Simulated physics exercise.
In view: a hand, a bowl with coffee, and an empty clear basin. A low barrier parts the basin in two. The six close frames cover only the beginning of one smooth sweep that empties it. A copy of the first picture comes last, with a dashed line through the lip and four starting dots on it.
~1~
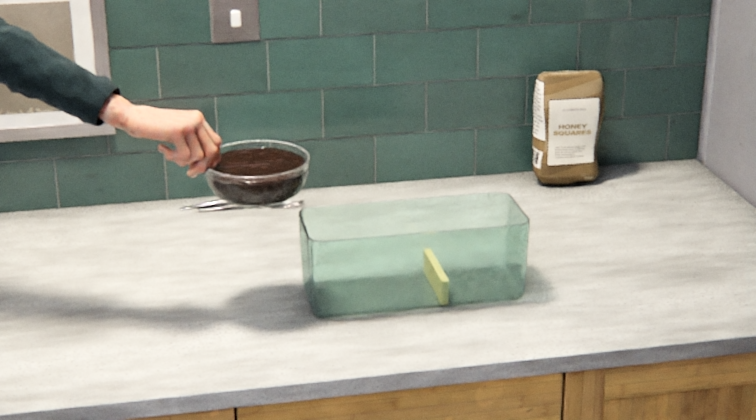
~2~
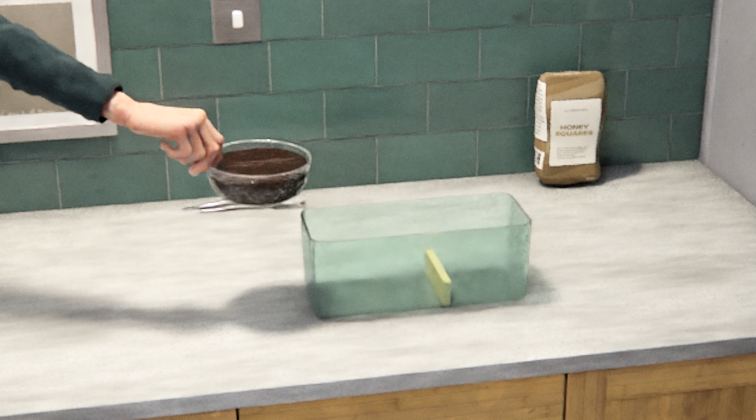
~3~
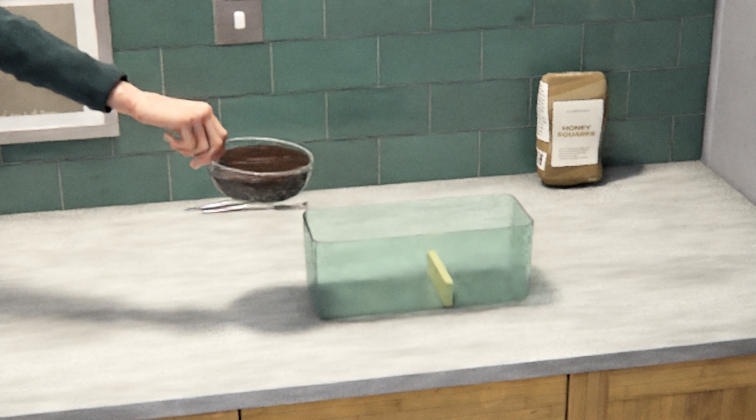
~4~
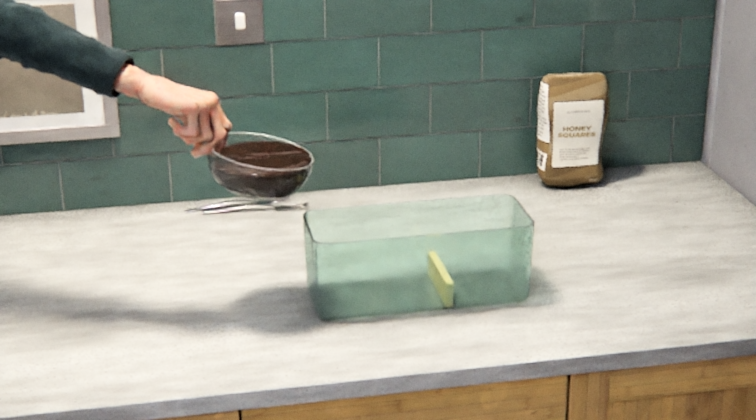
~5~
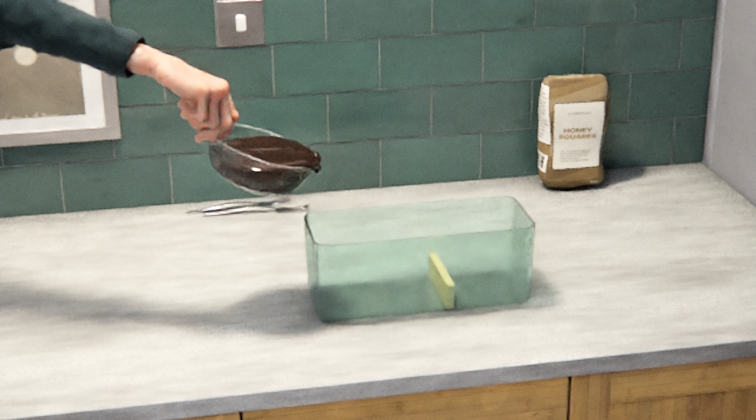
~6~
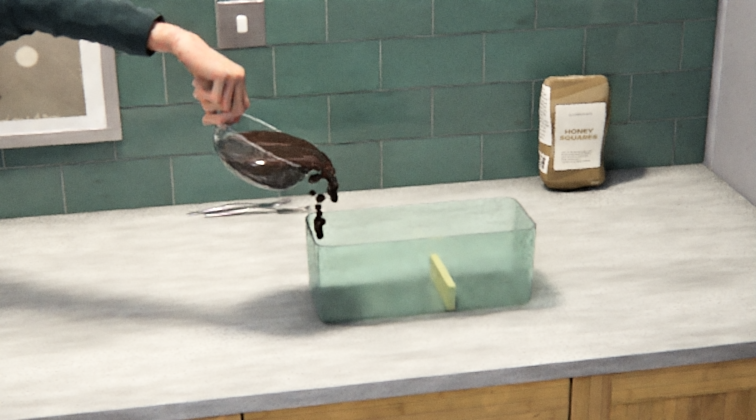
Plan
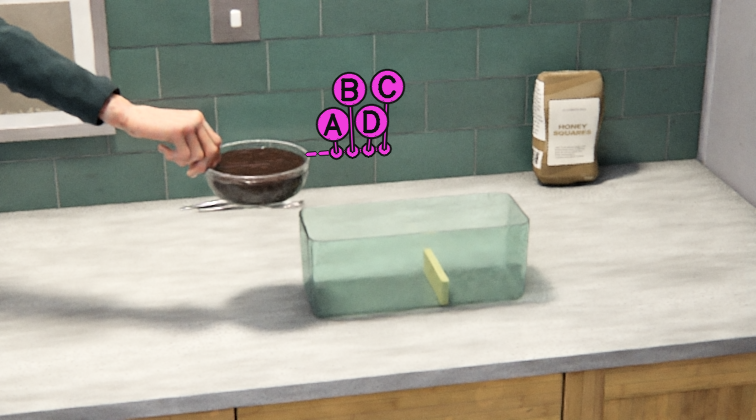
A hand held a glass bowl of dark coffee beside an empty clear basin with a low yellowish barrier inside, then tilted it to the right until coffee slid over the lip and streamed downward.
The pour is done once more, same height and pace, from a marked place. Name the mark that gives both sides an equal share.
D.
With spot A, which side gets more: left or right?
The left one.
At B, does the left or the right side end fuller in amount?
The left one.
In magenta, A at (336, 152); B at (352, 151); C at (384, 148); D at (368, 149).
Choosing A, about 92 % ends left of the wall and 8 % right of it.
Choosing B, about 80 % ends left of the wall and 19 % right of it.
Choosing C, about 23 % ends left of the wall and 77 % right of it.
Choosing D, about 44 % ends left of the wall and 55 % right of it.
